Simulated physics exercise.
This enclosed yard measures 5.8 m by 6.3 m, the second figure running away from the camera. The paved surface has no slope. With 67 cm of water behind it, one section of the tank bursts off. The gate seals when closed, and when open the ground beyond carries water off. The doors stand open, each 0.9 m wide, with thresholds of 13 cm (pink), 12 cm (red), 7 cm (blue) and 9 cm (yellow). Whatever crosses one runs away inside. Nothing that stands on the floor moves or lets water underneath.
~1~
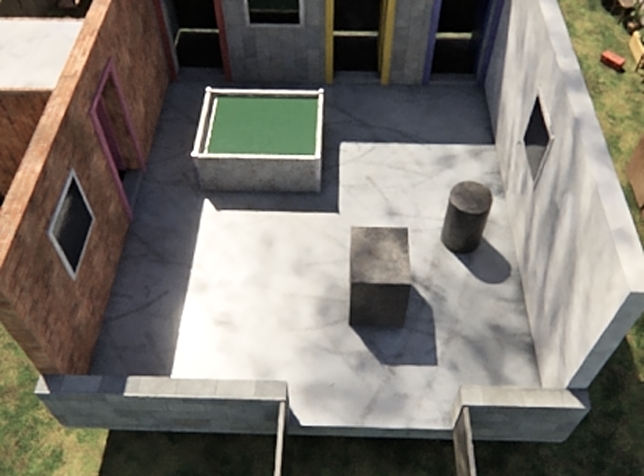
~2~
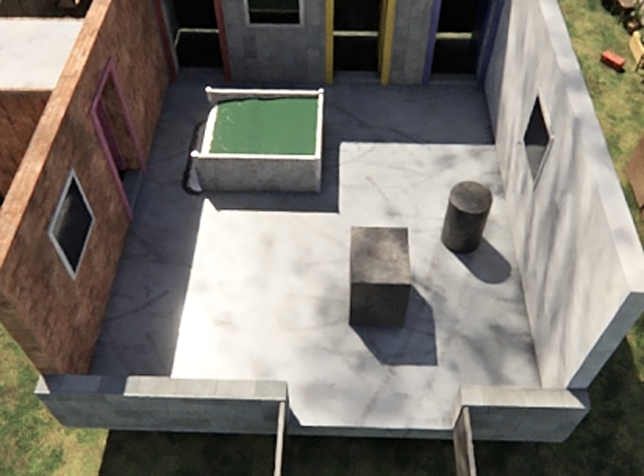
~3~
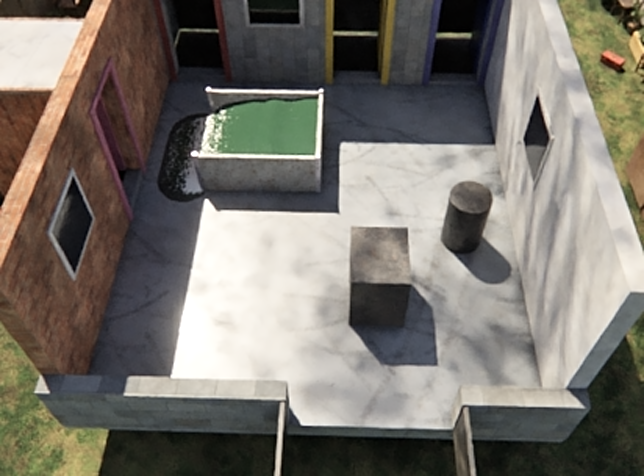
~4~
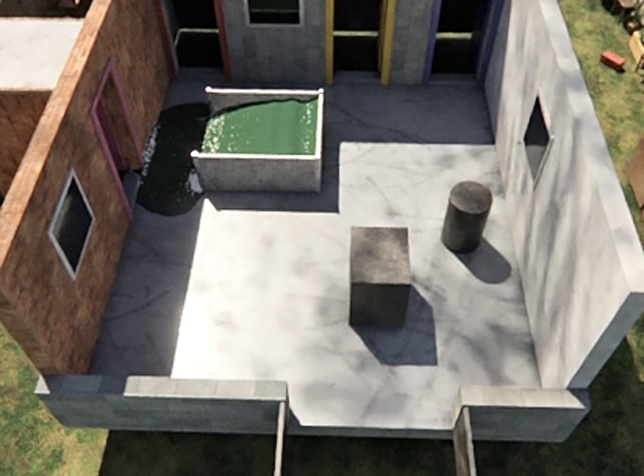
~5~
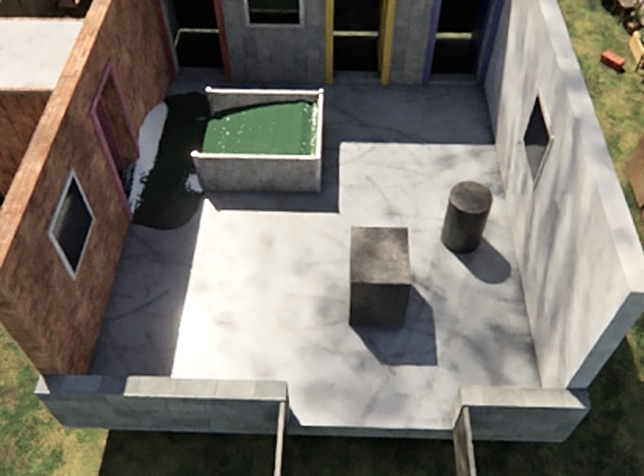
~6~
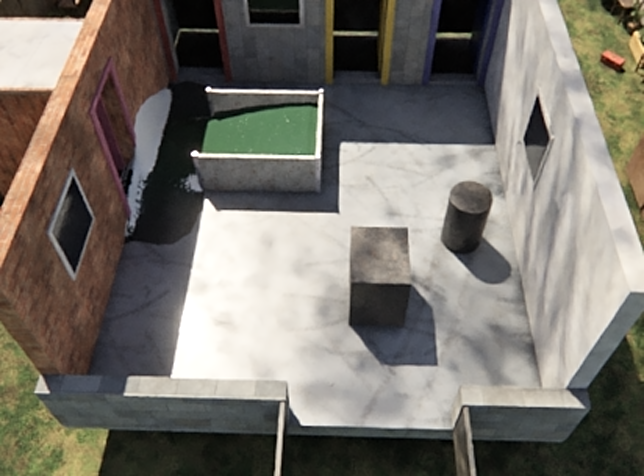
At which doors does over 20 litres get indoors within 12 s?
Within that time: At the pink door it exceeds the limit; at the red door it goes over the limit; at the blue door it keeps below the limit; at the yellow door it keeps below the limit.
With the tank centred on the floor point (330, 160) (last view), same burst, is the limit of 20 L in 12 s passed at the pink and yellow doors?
Against that limit: Pink over, yellow under.
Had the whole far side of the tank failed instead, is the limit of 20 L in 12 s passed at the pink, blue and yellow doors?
Against that limit: Pink not over, blue above, yellow past it.
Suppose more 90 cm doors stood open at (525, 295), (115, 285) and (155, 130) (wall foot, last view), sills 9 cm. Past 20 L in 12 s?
In turn: Below, under, past it.
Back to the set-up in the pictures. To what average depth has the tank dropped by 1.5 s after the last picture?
About 18 cm.
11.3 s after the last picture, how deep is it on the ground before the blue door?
About 3.5 cm.
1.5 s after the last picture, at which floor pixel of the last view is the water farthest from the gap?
Near (82, 400).
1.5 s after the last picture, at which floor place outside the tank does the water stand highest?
Around (170, 81).
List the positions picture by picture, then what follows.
Still water, 67 cm deep, in the tank at (261, 126), in the first picture.
Water pours out at (209, 146) and has run 0.8 m, to (199, 193); typically 9 cm deep outside, 67 cm at the tank's back, in the second picture.
Water pours out at (209, 147) and has run 1.0 m, to (172, 195); typically 11 cm deep outside, 67 cm at the tank's back, in the third picture.
Water pours out at (209, 148) and has run 1.4 m, to (138, 197); typically 11 cm deep outside, 63 cm at the tank's back, in the fourth picture.
The front is at (132, 217), 1.7 m from the gap at (209, 148); 2.6 m2 of floor is under water; 56 cm left at the back of the tank, in the fifth picture.
Water pours out at (209, 148) and has run 2.1 m, to (126, 239); typically 14 cm deep outside, 57 cm at the tank's back, in the sixth picture.
Then, 0.7 s after the last picture water covers 15 % of the floor and is deepest (47 cm) near (170, 81); pink door 32 cm at the sill, 74 L in, red door 26 cm at the sill, 14 L in, blue door not reached, yellow door not reached.
Then, 1.5 s after the last picture water covers 30 % of the floor and is deepest (36 cm) near (170, 81); pink door 24 cm at the sill, 144 L in, red door 30 cm at the sill, 108 L in, blue door not reached, yellow door not reached.
Then, 2.8 s after the last picture water covers 50 % of the floor and is deepest (20 cm) near (189, 82); pink door 13 cm at the sill, 173 L in, red door 19 cm at the sill, 202 L in, blue door 2 cm at the sill, 0 L in, yellow door 3 cm at the sill, 0 L in.
Then, 6.3 s after the last picture water covers 75 % of the floor and is deepest (10 cm) near (539, 399); pink door 6 cm at the sill, 174 L in, red door 6 cm at the sill, 217 L in, blue door 7 cm at the sill, 5 L in, yellow door 4 cm at the sill, 0 L in.
Then, 11.3 s after the last picture water covers 95 % of the floor and is deepest (6 cm) near (273, 200); pink door 4 cm at the sill, 174 L in, red door 4 cm at the sill, 217 L in, blue door 4 cm at the sill, 7 L in, yellow door 3 cm at the sill, 0 L in.
